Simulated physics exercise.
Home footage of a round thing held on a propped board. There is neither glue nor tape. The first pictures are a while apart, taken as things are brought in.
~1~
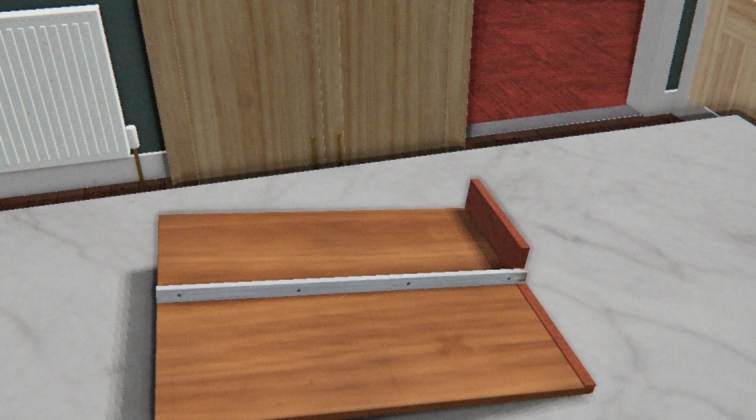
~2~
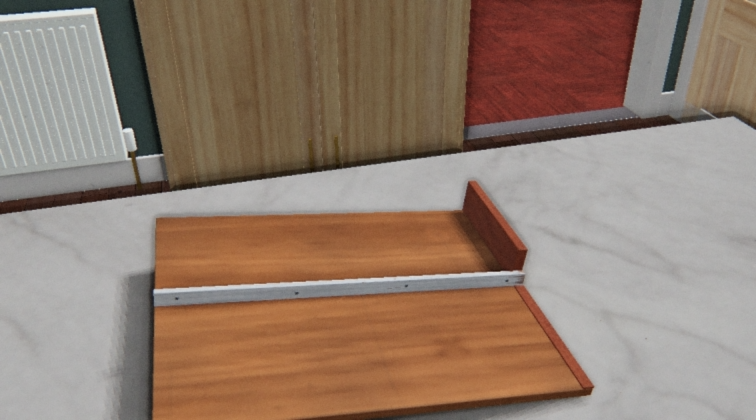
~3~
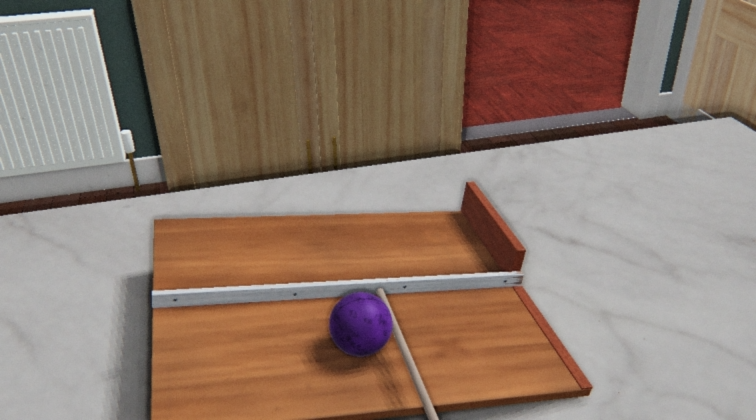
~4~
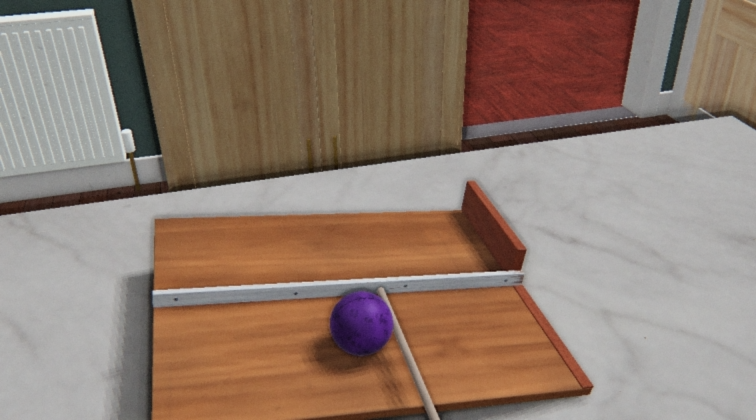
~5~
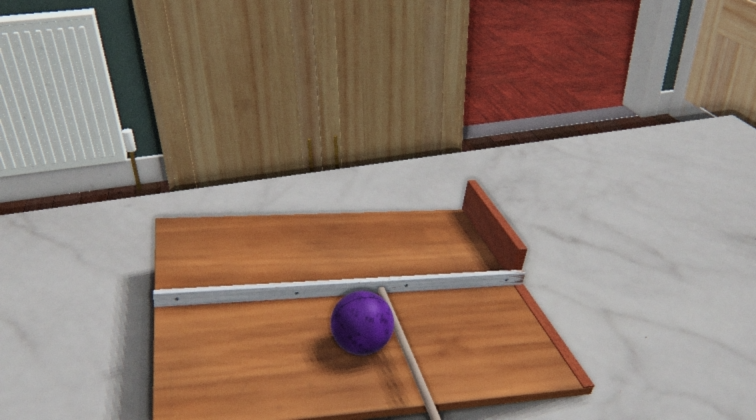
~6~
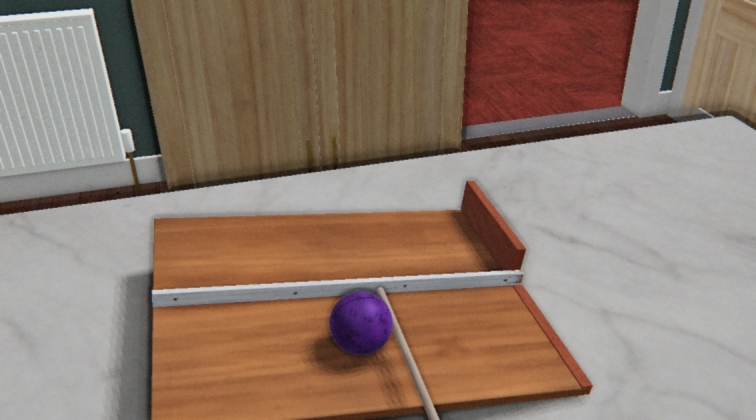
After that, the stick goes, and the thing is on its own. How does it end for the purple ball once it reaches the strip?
Most likely it is not held back by the strip.
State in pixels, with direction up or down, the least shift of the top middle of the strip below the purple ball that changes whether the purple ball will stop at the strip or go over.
8 pixels up, roughly.
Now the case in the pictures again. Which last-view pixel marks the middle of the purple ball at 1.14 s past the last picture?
Its middle will be near (705, 291).
Then, 0.64 s on from there, purple ball rolling on the board near (492, 314).
Then, 1.14 s on from there, purple ball off the board near (705, 291).
In the end, the purple ball goes over the end.
